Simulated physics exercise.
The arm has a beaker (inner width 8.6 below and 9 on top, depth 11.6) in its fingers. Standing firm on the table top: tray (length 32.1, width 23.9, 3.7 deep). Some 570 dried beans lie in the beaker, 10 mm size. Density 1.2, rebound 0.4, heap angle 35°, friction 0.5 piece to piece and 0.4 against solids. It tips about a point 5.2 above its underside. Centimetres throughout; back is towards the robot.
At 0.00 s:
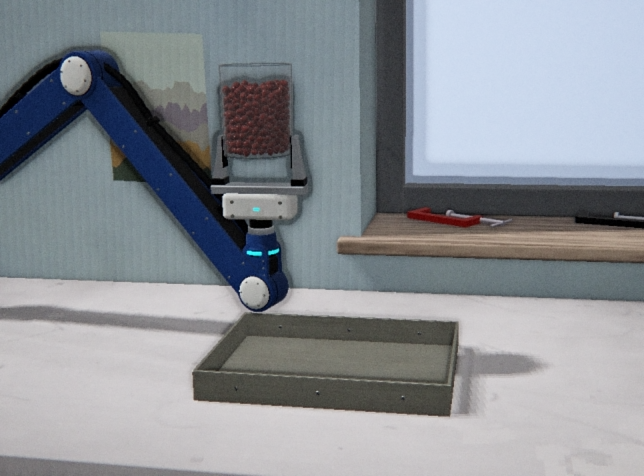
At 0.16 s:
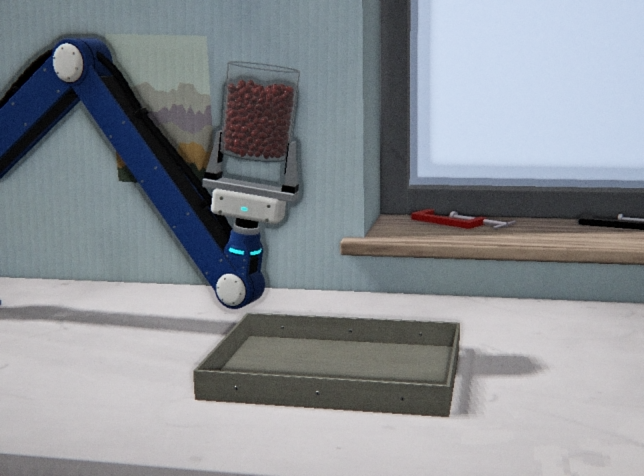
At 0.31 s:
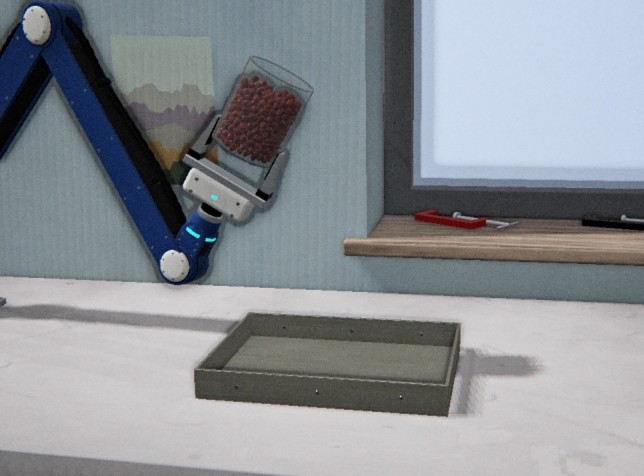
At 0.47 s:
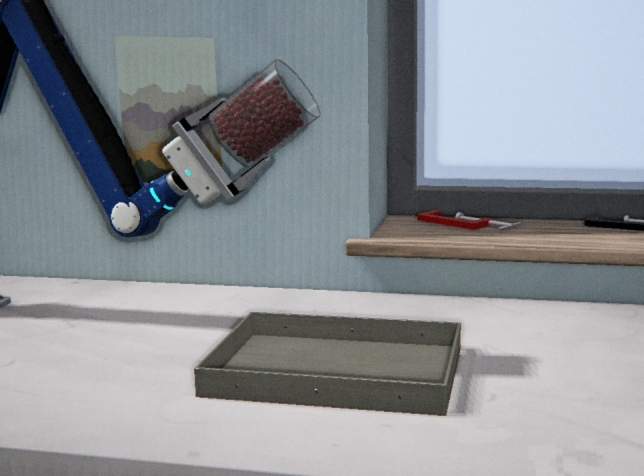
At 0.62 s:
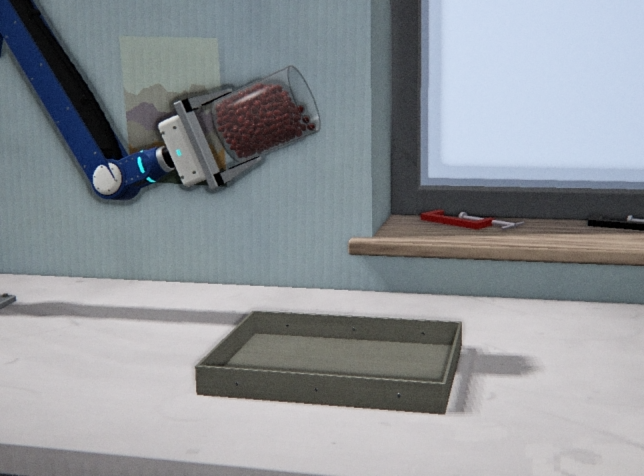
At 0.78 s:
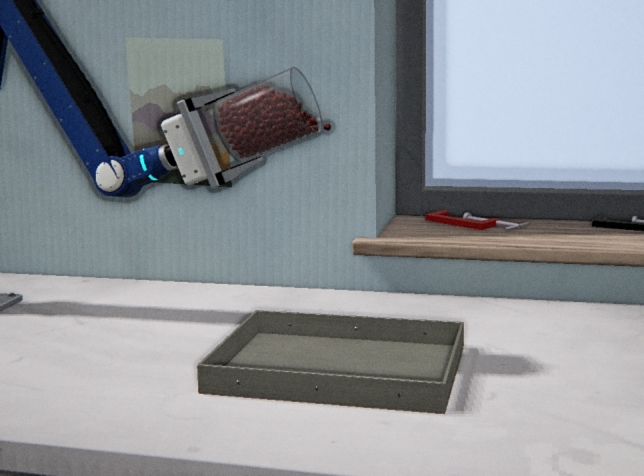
A blue robot arm tips a clear beaker of reddish-brown beans rightward above an empty tray.
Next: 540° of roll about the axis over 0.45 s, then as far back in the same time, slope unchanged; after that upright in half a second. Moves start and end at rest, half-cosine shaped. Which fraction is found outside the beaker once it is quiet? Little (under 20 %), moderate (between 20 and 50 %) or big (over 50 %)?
Outside the beaker the share is little, under 20 %.
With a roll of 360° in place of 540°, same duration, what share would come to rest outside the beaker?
It would be near 0 per cent.
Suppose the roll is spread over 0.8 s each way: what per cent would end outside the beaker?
It would be near 5 per cent.
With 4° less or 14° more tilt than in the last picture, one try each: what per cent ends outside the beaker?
About 5 and 25 per cent.
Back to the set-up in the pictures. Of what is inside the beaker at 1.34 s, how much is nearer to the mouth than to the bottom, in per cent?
About 40 per cent.
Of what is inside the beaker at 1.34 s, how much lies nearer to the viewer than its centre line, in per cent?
About 55 per cent.
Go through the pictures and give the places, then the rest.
Beaker middle at (257, 111), upright; upper third of the load around (257, 96), from x 225 to 285, top at y 85; 566 in the beaker, in the first picture.
Beaker middle at (259, 113), tipped 9°; upper third of the load around (258, 97), from x 225 to 290, top at y 85, in the second picture.
Beaker middle at (262, 114), tipped 30°; upper third of the load around (261, 100), from x 220 to 300, top at y 80, in the third picture.
Beaker middle at (263, 115), tipped 54°; upper third of the load around (261, 103), from x 215 to 300, top at y 80, in the fourth picture.
Beaker middle at (265, 116), tipped 68°; upper third of the load around (261, 103), from x 220 to 310, top at y 85, in the fifth picture.
Beaker middle at (267, 117), tipped 69°; upper third of the load around (262, 106), from x 220 to 330, top at y 90; 566 in the beaker, in the sixth picture.
By 1.34 s, tipped 69°, highest piece 40 above the table; 554 in the beaker, 4 in the tray, 8 in flight or on a rim.
By 1.90 s, tipped 41°, highest piece 39 above the table; 535 in the beaker, 22 in the tray, 7 on the table or floor, 2 in flight or on a rim.
By 2.38 s, upright, highest piece 42 above the table; 535 in the beaker, 23 in the tray, 8 on the table or floor.
By 3.08 s, upright, highest piece 42 above the table; 535 in the beaker, 23 in the tray, 8 on the table or floor.
Final count, 535 in the beaker, 23 in the tray, 8 on the table or floor. That is 5 % outside the beaker.
